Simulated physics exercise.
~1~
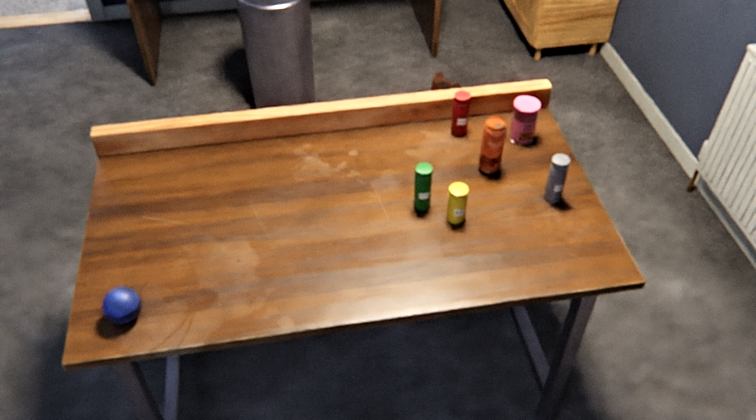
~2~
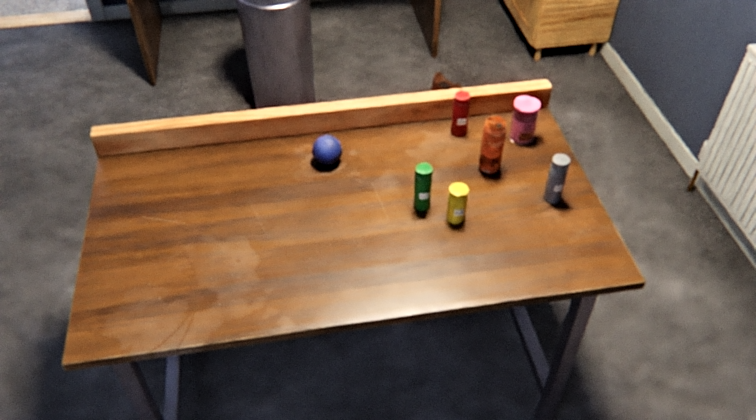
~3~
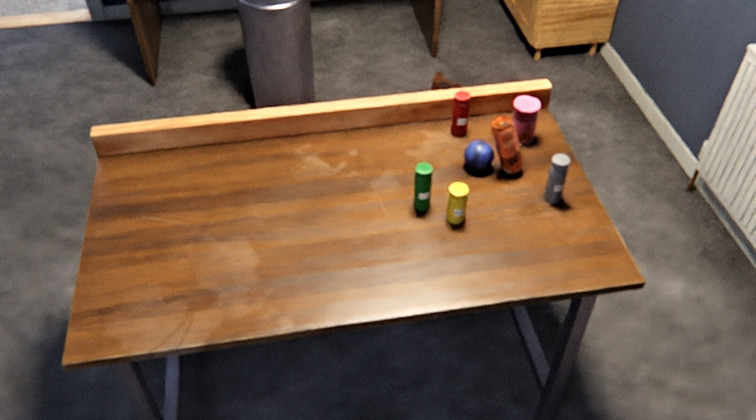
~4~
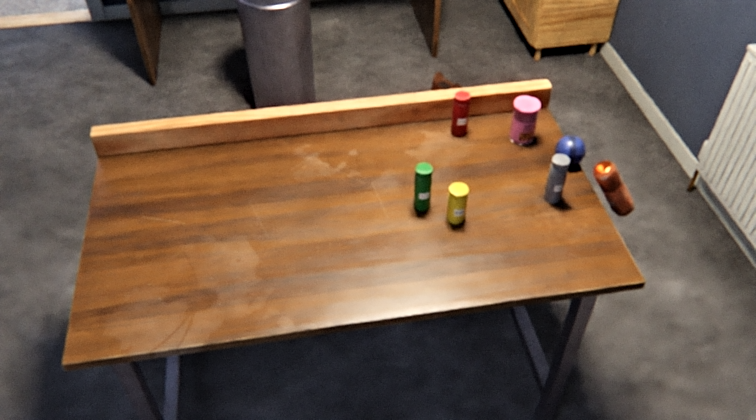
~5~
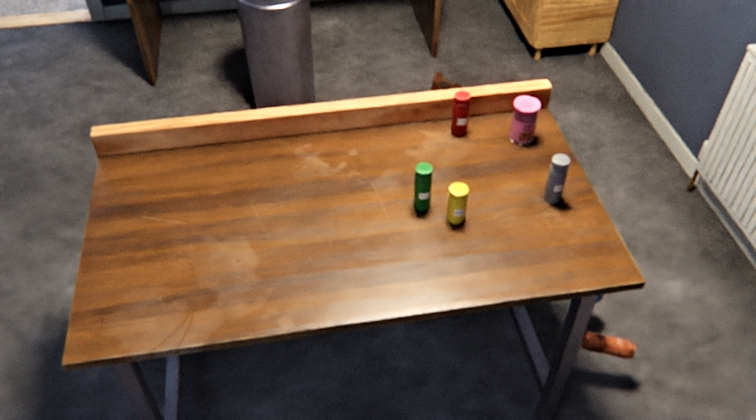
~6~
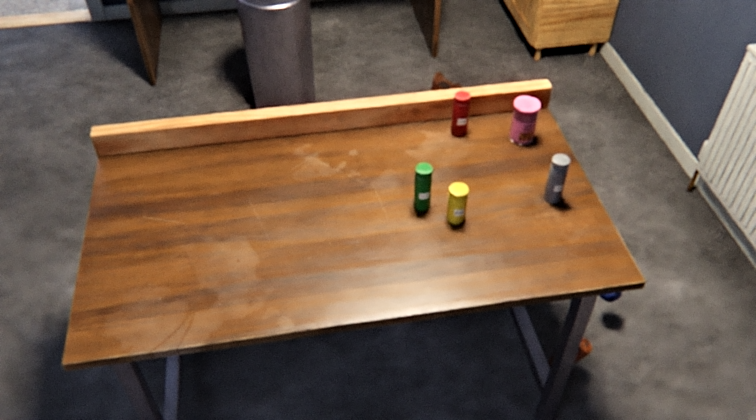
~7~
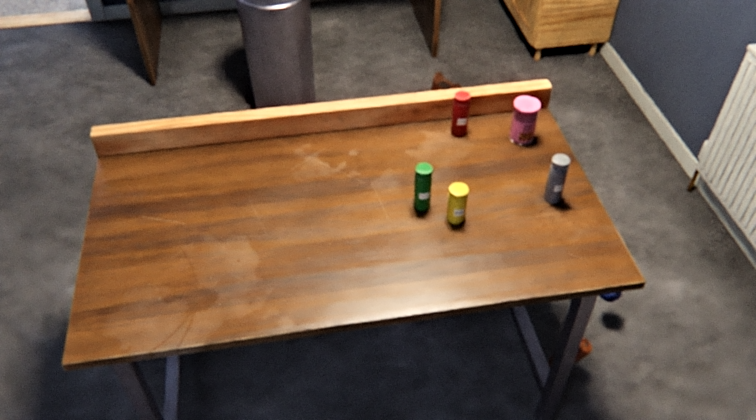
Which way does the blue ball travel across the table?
The blue ball travels to the right, starting near the left end of the table and going off the right side.
